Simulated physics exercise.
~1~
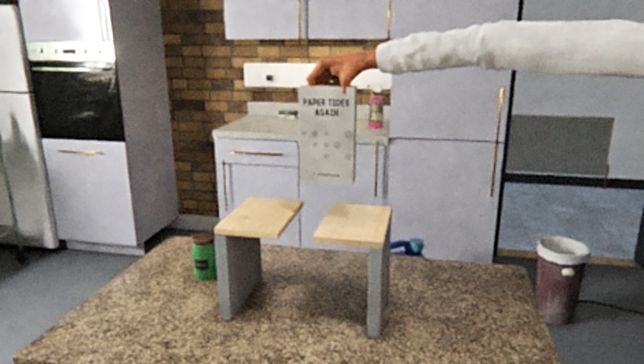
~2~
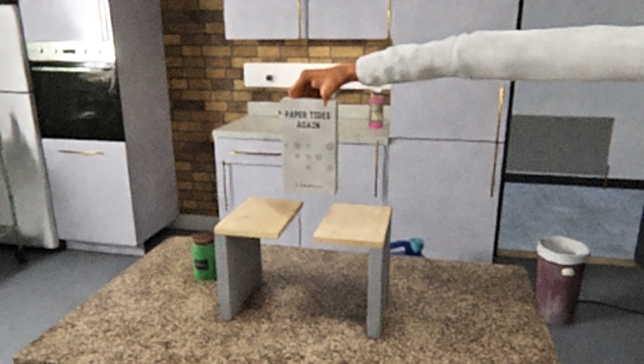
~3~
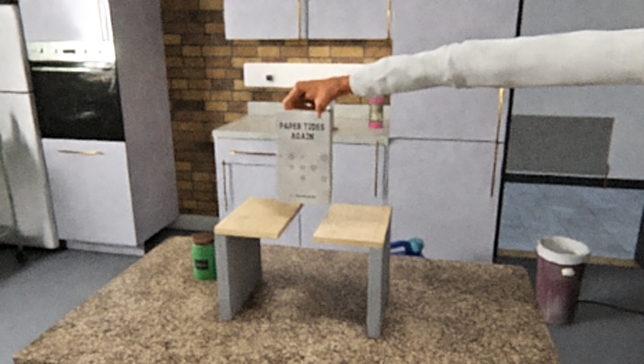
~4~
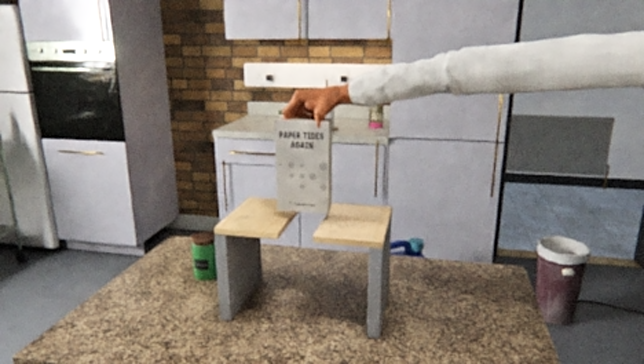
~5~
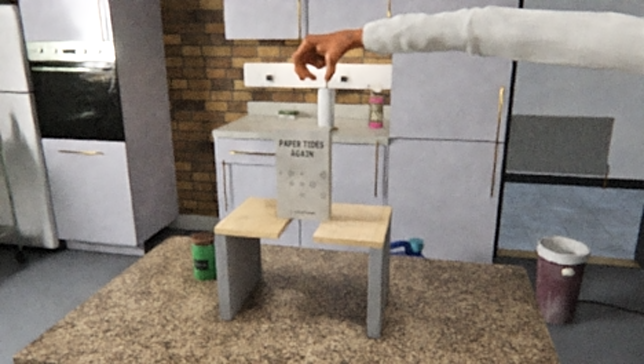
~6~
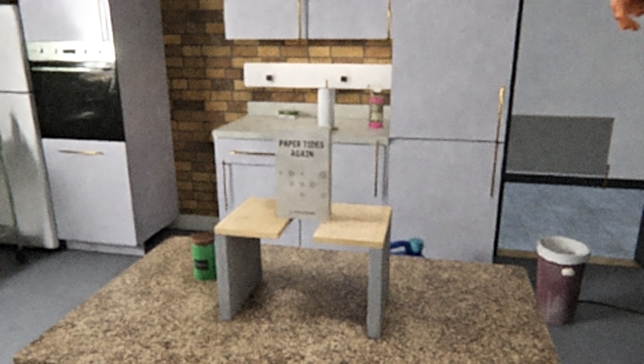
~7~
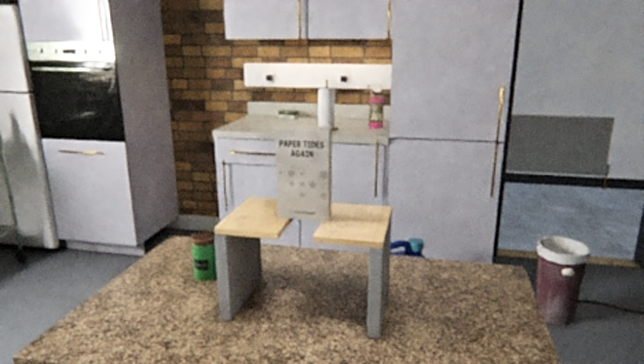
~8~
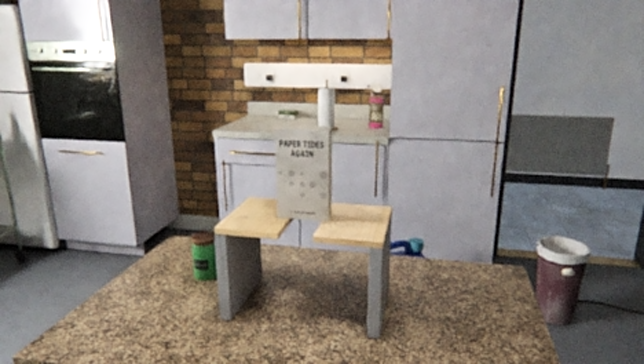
The footage shows a hand lowering an upright white book toward the gap in the top of a small stand, with a green jar nearby. The hand lets go and withdraws, and the book stays upright, lodged in the gap, while the jar remains still.
